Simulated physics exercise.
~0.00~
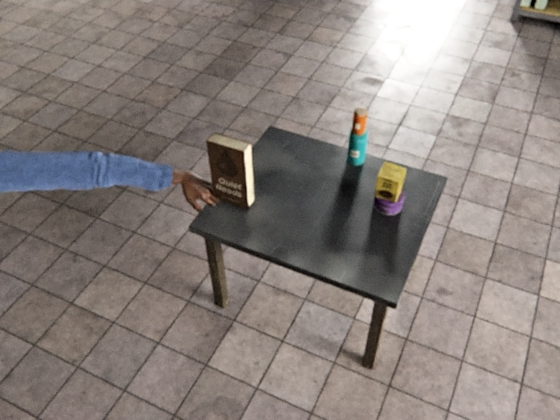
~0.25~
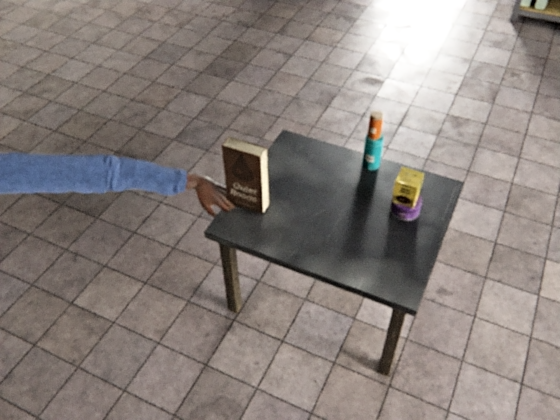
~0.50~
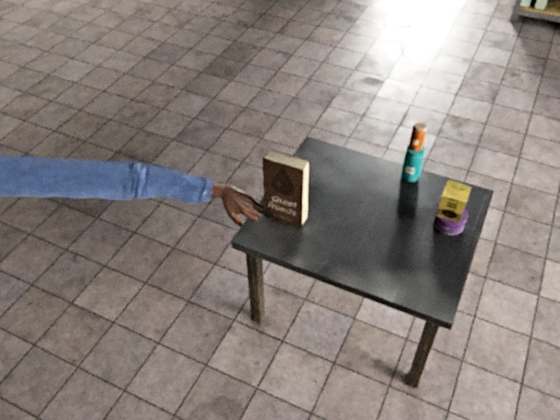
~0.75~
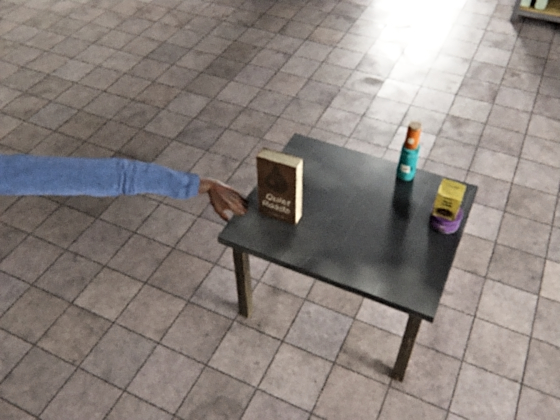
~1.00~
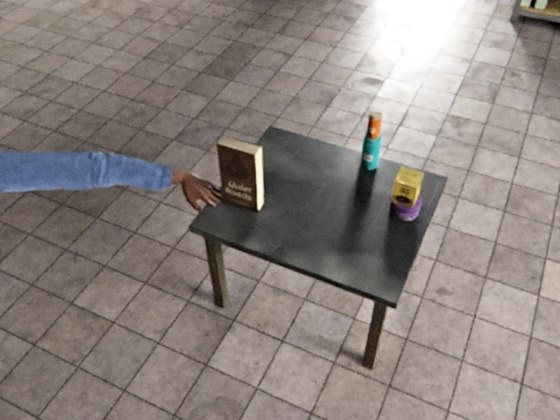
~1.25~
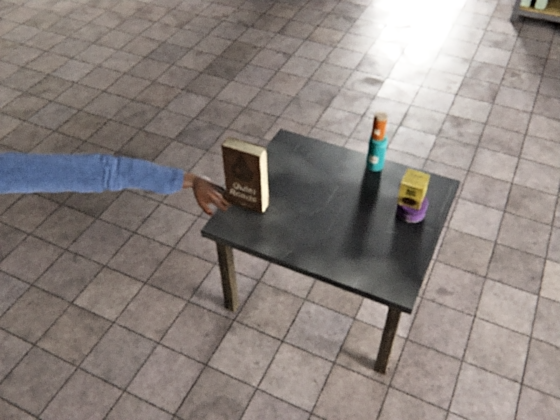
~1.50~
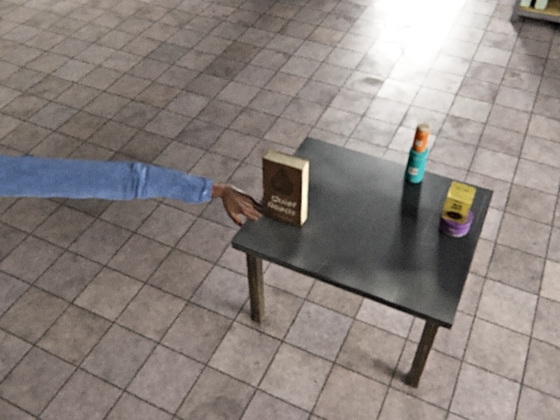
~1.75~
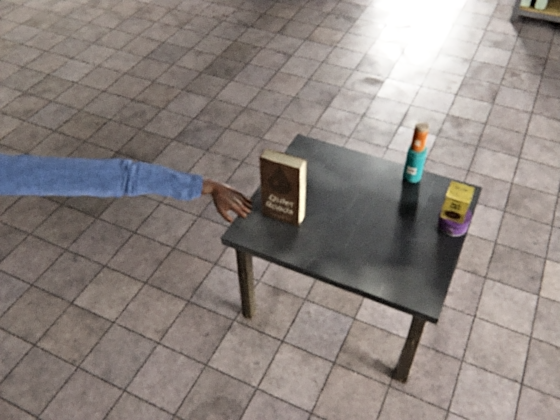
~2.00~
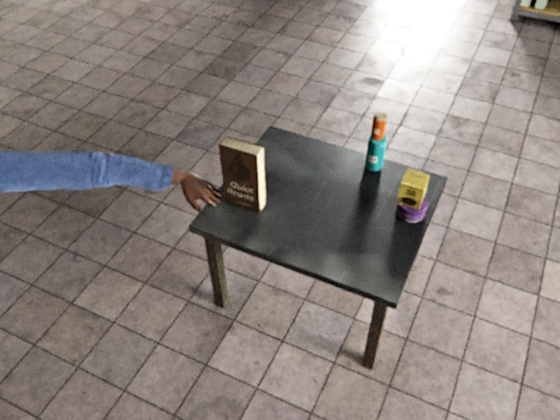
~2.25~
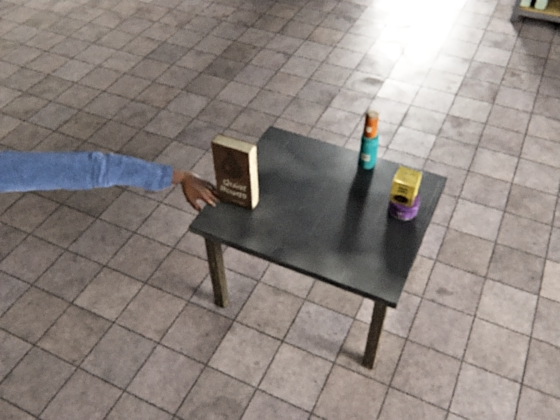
On a grey tiled floor, seen from above at an angle by a still camera, a small dark table holds a brown book standing near its left edge and, toward the right, a turquoise container with an orange top beside a yellow carton on a purple tub. A blue-sleeved arm reaches in from the left, its hand at the table's edge. The table moves right with everything on it, then back left. It goes right again and returns left once more. At the end, the book and the other things still stand on the table, sitting slightly further right on it.
